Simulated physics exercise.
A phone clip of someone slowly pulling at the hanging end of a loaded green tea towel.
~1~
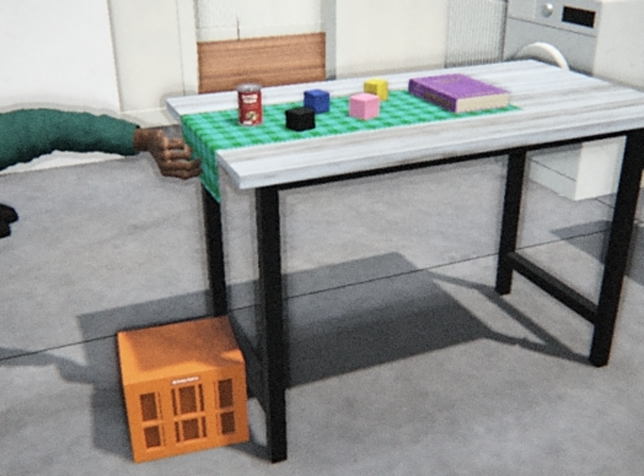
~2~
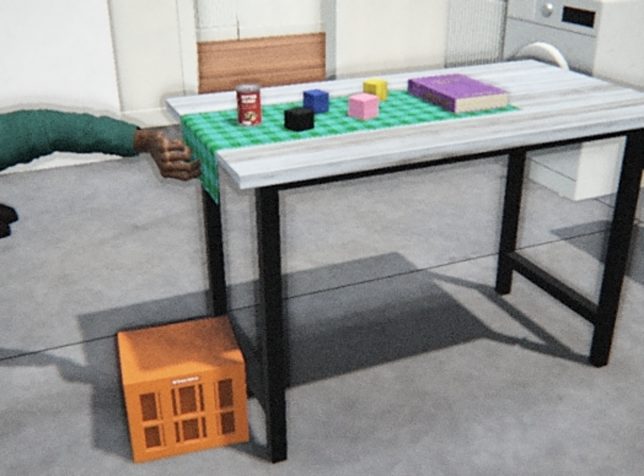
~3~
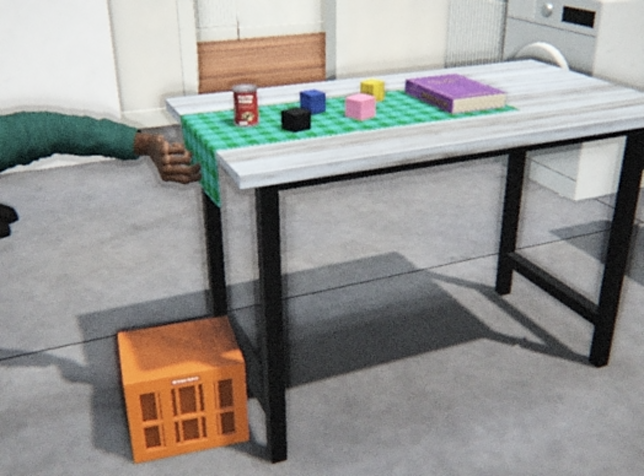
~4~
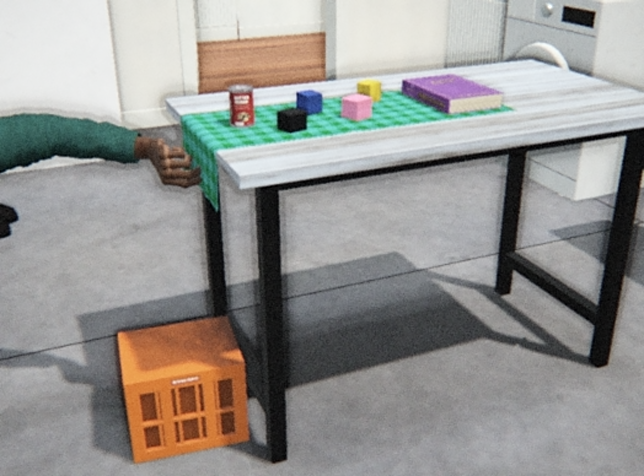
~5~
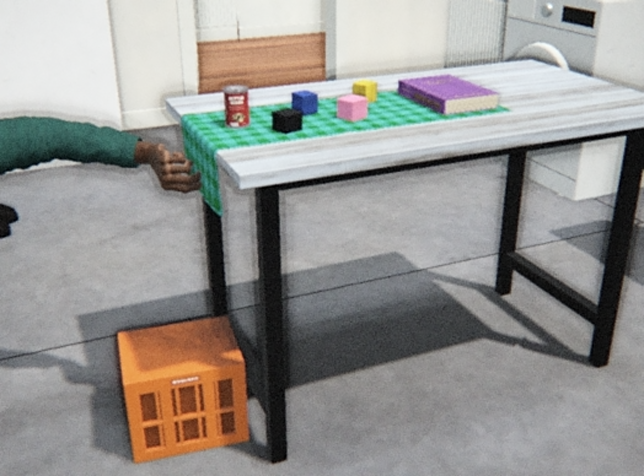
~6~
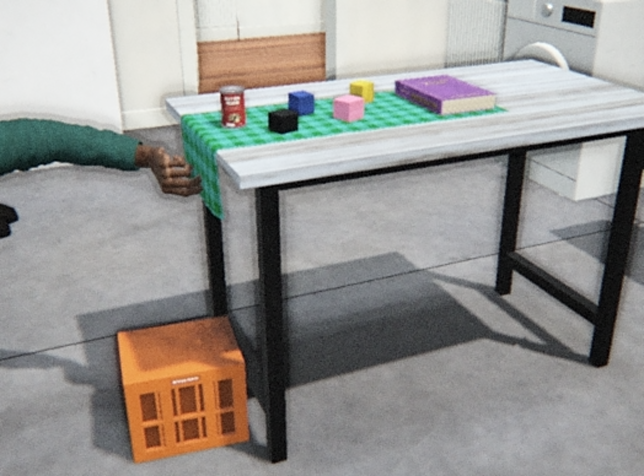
A hand slowly pulls the green checked cloth left, carrying the can, cubes and book along.
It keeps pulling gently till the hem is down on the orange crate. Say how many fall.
It carries off four.
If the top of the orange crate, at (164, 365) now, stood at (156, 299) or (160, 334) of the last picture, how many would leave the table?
The count: 2 and 3.
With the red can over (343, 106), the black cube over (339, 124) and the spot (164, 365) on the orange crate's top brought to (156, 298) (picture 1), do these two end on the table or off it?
The red can does not fall; the black cube remains up.
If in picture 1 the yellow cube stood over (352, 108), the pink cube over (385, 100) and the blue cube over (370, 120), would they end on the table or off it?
The yellow cube tumbles off; the pink cube stays on; the blue cube goes over.
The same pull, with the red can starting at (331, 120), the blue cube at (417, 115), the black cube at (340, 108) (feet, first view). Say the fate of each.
The red can is carried off; the blue cube does not fall; the black cube comes down.
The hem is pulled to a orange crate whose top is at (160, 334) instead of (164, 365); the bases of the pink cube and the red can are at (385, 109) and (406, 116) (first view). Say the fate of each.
The pink cube remains up; the red can remains up.
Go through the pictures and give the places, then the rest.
The first frame shows hem (220, 203); red can (249, 87); black cube (300, 110); blue cube (317, 91); pink cube (364, 97); yellow cube (376, 81); top of the crate (164, 365).
The second frame shows hem (218, 205); red can (248, 87).
The third frame shows hem (221, 207); black cube (296, 111).
The fourth frame shows hem (218, 212); blue cube (309, 92); top of the crate (164, 365).
The fifth frame shows hem (223, 216); pink cube (352, 98).
The sixth frame shows hem (224, 220); red can (232, 89); black cube (283, 112); blue cube (301, 93); pink cube (349, 98); yellow cube (362, 83).
Early on, hem near (204, 245); red can gone.
Midway, hem near (206, 311); red can, black cube and blue cube gone.
Finally, hem on the crate; red can, black cube, blue cube and pink cube gone. The answer is four.
